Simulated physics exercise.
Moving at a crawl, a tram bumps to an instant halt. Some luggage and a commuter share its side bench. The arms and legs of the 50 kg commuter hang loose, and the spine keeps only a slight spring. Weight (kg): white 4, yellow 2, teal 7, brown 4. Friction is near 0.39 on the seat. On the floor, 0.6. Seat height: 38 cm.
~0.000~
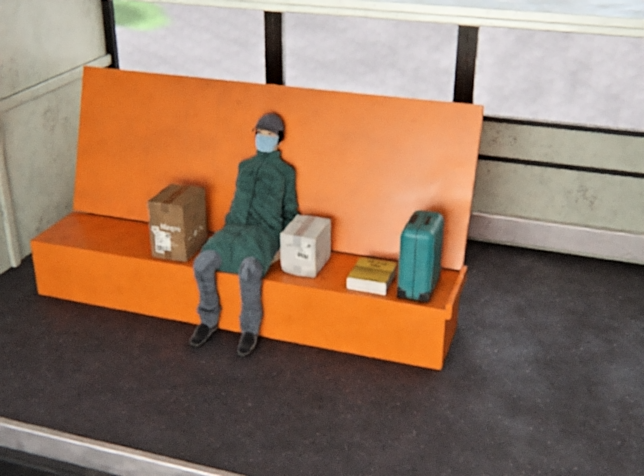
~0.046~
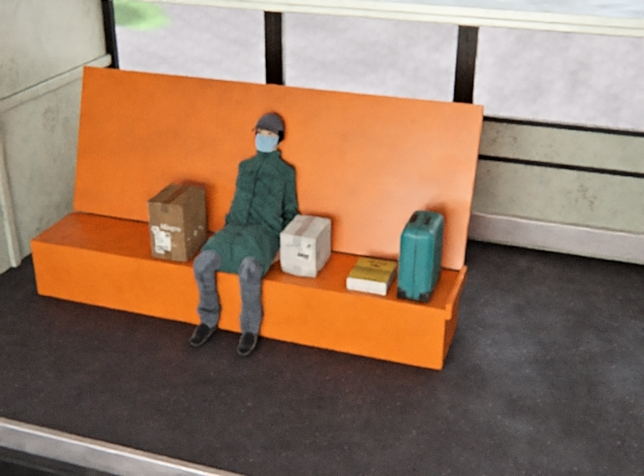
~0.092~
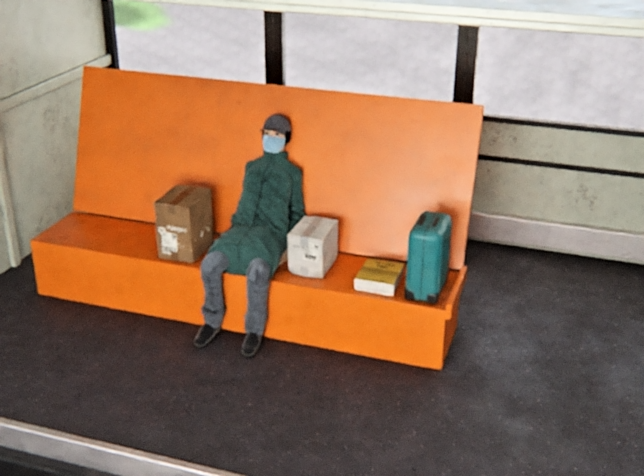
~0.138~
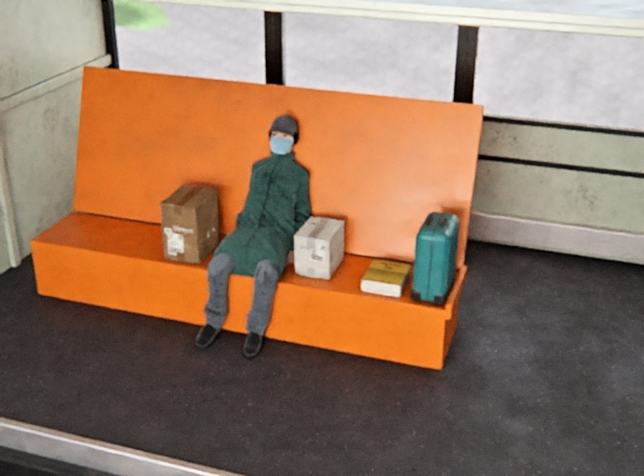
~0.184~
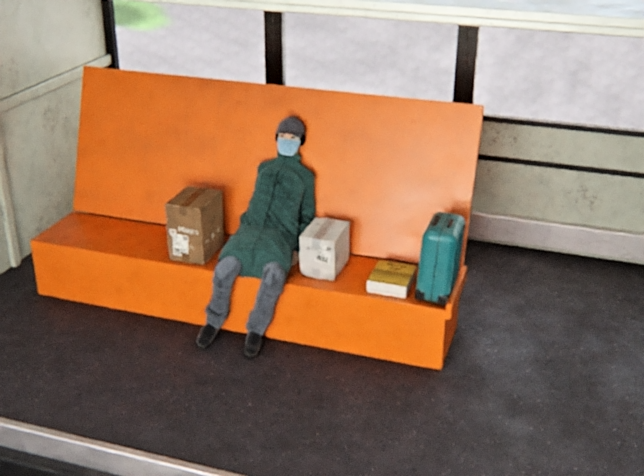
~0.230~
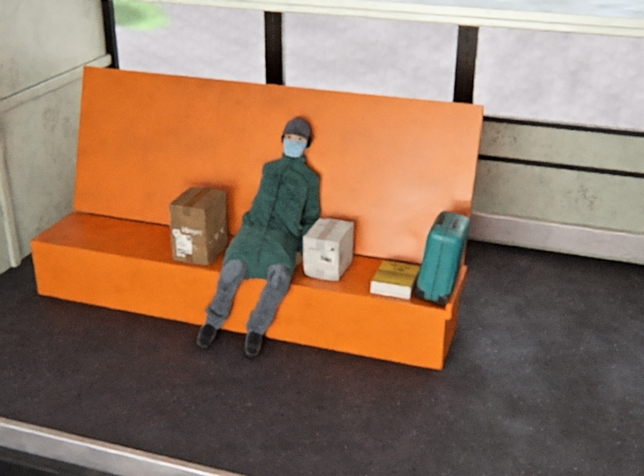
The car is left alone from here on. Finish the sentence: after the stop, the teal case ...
... is still in place.
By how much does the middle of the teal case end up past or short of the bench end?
Short side, near 10 cm.
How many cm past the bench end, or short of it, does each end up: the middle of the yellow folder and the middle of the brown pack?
Measured at the end, the yellow folder is 30 cm short and the brown pack is 150 cm short.
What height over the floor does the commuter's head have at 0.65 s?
About 100 cm up.
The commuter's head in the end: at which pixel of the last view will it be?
The head finishes close to (319, 152).
After 0.40 s the teal case is 6 cm short of the bench end, tilted 10°, near (444, 257) in the last picture's view.
After 0.65 s the teal case is 11 cm short of the bench end, tilted 5°, near (435, 256) in the last picture's view; the yellow folder 30 cm short of the bench end, tilted 0°.
After 1.05 s the teal case is 10 cm short of the bench end, tilted 0°, near (437, 257) in the last picture's view.
Final state at 1.5 s, white holdall stays on; yellow folder stays on; teal case stays on; brown pack stays on; commuter's hips keep to the seat.
